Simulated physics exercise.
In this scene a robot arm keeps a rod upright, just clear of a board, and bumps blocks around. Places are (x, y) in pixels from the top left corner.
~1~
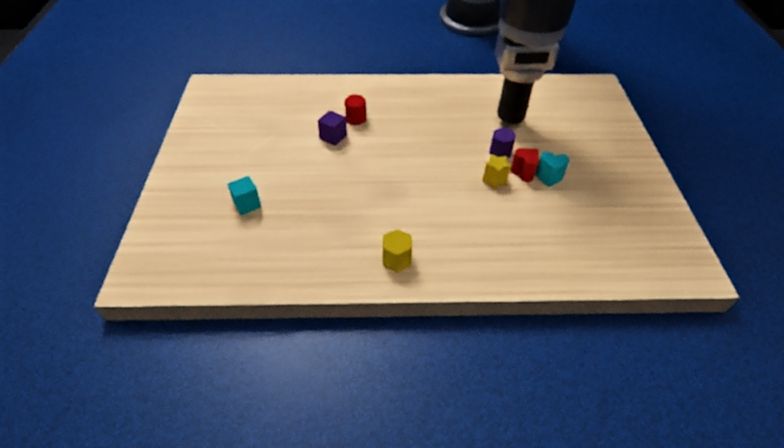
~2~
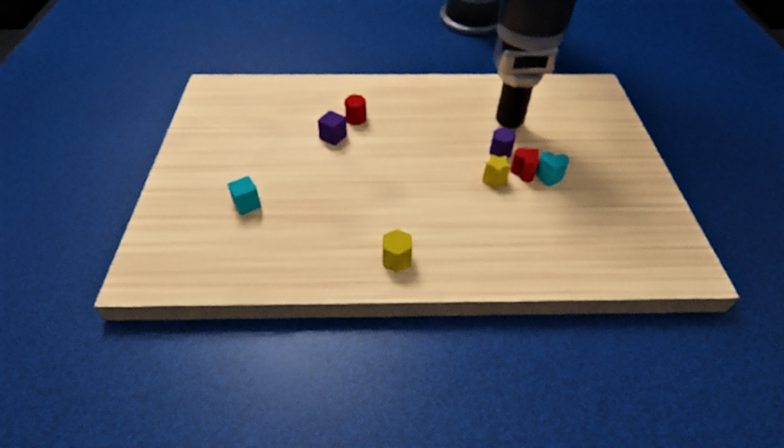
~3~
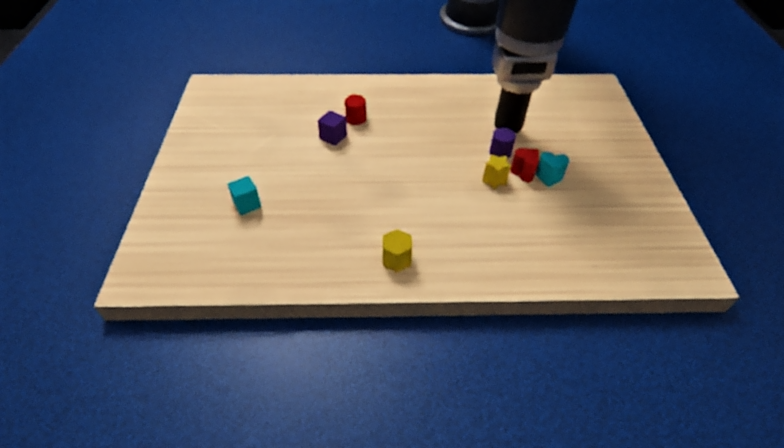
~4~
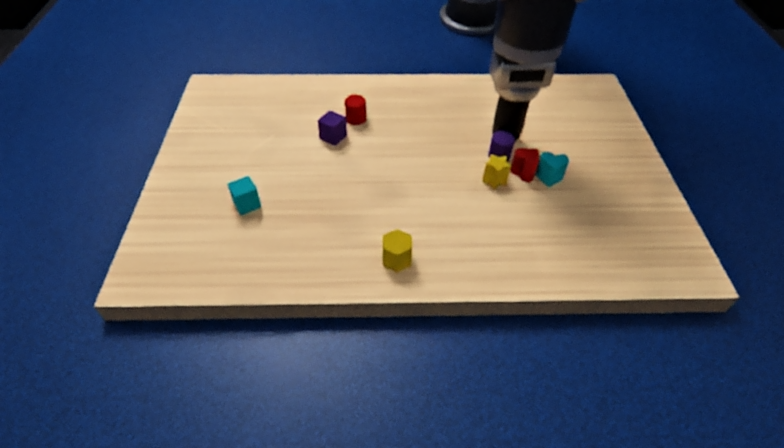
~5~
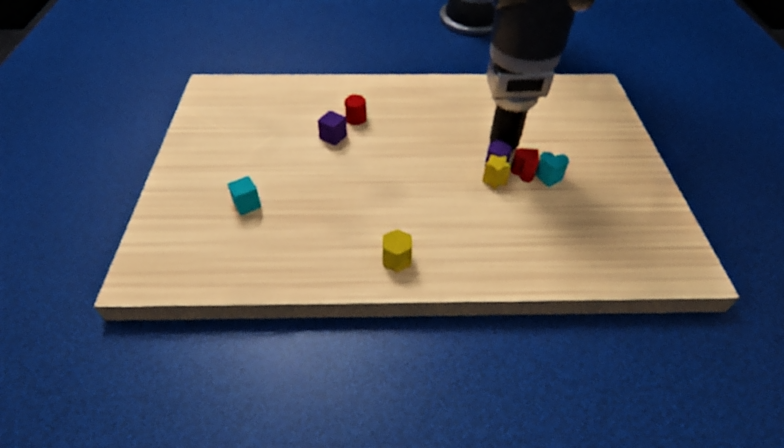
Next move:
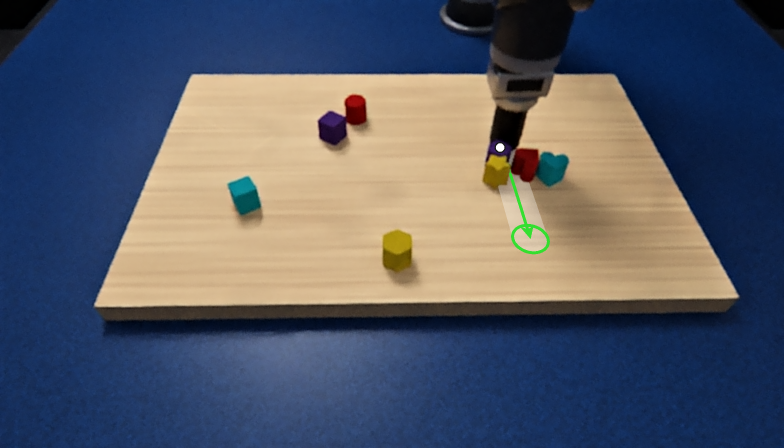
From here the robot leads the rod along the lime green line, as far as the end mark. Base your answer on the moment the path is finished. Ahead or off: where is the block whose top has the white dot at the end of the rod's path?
I believe the block whose top has the white dot loses its place ahead of the rod and slips off.
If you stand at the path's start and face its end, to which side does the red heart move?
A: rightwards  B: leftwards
Letter B.
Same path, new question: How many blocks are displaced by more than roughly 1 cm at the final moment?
Of all the blocks, three or more travel more than a centimetre.
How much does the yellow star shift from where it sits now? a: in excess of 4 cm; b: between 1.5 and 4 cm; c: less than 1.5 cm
Option a.
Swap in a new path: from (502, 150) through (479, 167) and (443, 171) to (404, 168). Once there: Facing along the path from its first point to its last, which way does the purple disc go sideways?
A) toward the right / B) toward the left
B (toward the left)
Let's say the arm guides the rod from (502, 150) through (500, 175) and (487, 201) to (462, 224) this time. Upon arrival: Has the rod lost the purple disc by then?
No, that is not what happens.
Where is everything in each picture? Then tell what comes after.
In the first picture, lower end of the rod (511, 115), tops of blocks, yellow star (499, 162), purple disc (504, 134), red heart (529, 155), turquoise heart (555, 159).
In the second picture, rod (510, 120), blocks as before.
In the third picture, rod (508, 126), blocks as before.
In the fourth picture, rod (506, 133), purple disc (503, 138).
In the fifth picture, rod (504, 143), yellow star (499, 162), purple disc (500, 148), red heart (529, 155), turquoise heart (555, 159).
The drawn path runs straight from (502, 150) to (530, 239); the dot is on the purple disc.
The first path, step by step. One third of the way, rod (513, 169); yellow star (486, 183), turned 35° clockwise; purple disc (500, 173); red heart (540, 169), turned 65° anticlockwise.
Two thirds of the way, rod (522, 199); yellow star (475, 189), turned 90° clockwise; purple disc (498, 194); red heart (549, 175), turned 95° anticlockwise.
At the end, rod (533, 232); yellow star (475, 190), turned 95° clockwise; purple disc (498, 195); red heart (549, 175), turned 95° anticlockwise; turquoise heart not moved.
